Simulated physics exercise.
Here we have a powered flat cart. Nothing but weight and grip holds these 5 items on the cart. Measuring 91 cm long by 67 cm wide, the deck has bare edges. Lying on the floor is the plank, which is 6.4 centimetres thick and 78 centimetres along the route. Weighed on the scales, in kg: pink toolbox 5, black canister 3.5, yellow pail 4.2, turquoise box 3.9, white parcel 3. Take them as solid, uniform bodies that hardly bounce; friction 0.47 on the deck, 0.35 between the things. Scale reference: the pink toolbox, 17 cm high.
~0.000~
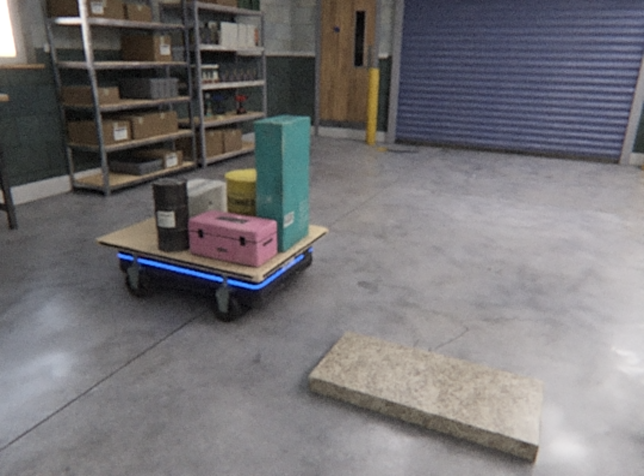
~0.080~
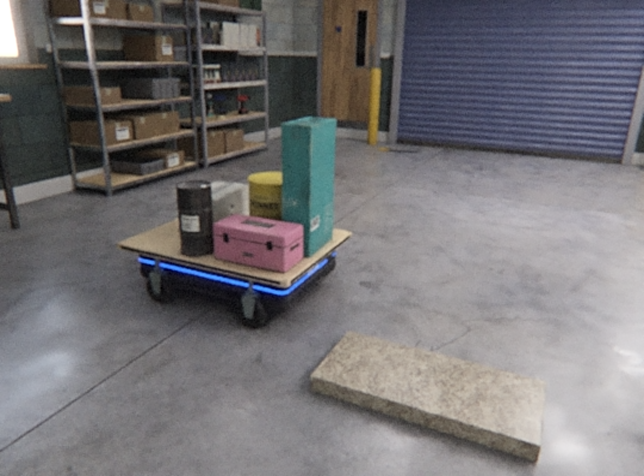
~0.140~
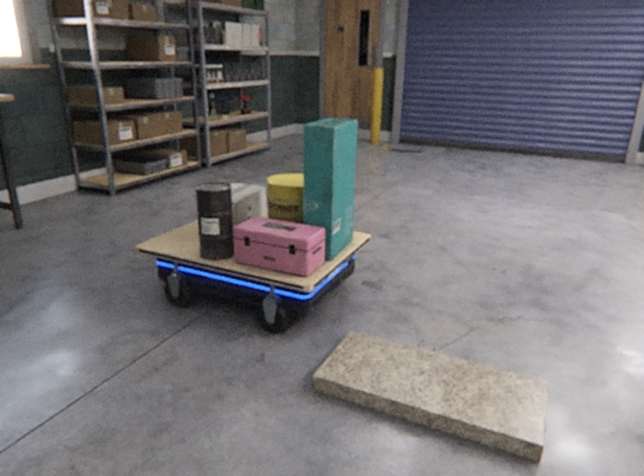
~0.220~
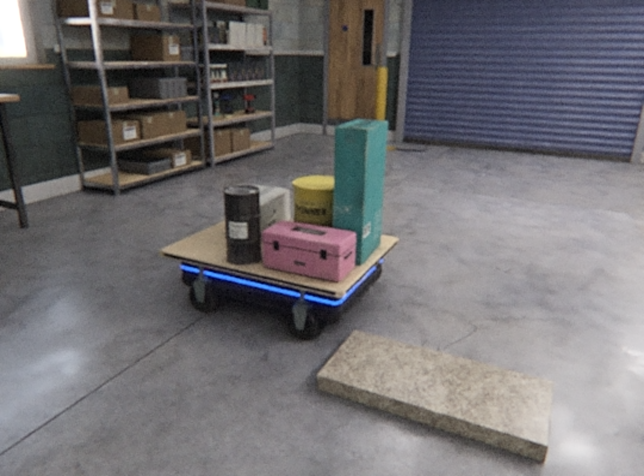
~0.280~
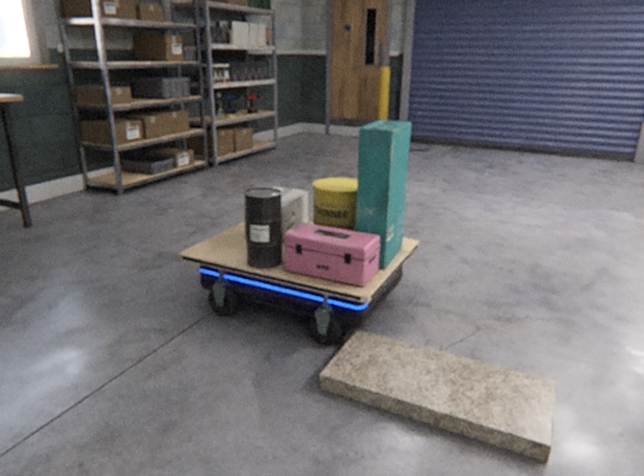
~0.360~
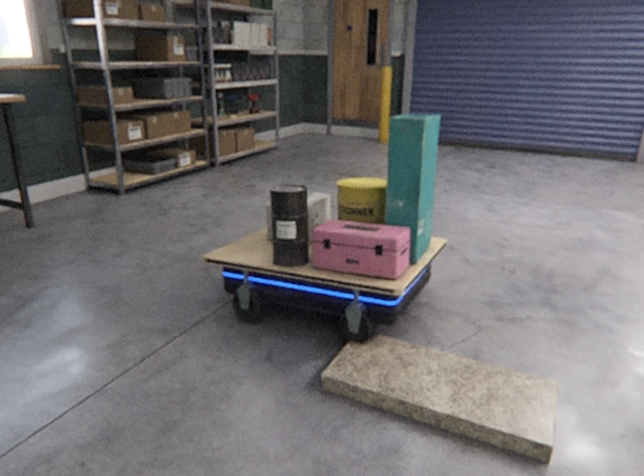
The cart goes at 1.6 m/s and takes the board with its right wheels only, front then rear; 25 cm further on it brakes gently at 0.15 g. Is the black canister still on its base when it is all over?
Goes over.
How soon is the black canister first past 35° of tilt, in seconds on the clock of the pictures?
I'd say around the 0.6 s mark.
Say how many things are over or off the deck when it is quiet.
In total, 2.
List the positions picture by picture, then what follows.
In the first picture, cart has run 0 cm; black canister (172, 215); pink toolbox (233, 238).
In the second picture, cart has run 13 cm; turquoise box (309, 186); white parcel (218, 206).
In the third picture, cart has run 22 cm; pink toolbox (280, 245).
In the fourth picture, cart has run 35 cm; turquoise box (360, 191).
In the fifth picture, cart has run 45 cm; pink toolbox (332, 253); yellow pail (340, 213).
In the sixth picture, cart has run 58 cm; black canister (290, 225); turquoise box (412, 187).
Around 0.56 s, cart has run 90 cm; black canister at 26° to upright near (349, 228); pink toolbox at 32° to upright; turquoise box at 23° to upright.
Around 0.86 s, cart has run 138 cm; turquoise box now off the deck; black canister on its side near (434, 214); pink toolbox at 14° to upright.
Around 1.16 s, cart has run 186 cm; black canister on its side near (536, 261); pink toolbox shifted 9 cm; yellow pail shifted 8 cm.
Around 1.66 s, cart has run 258 cm; black canister on its side; pink toolbox shifted 9 cm; white parcel shifted 8 cm.
Finally (2.9 s), off the deck and tipped over, turquoise box; on their side or leaning hard on the cart, black canister; the other 3 still in place (within 10 cm).
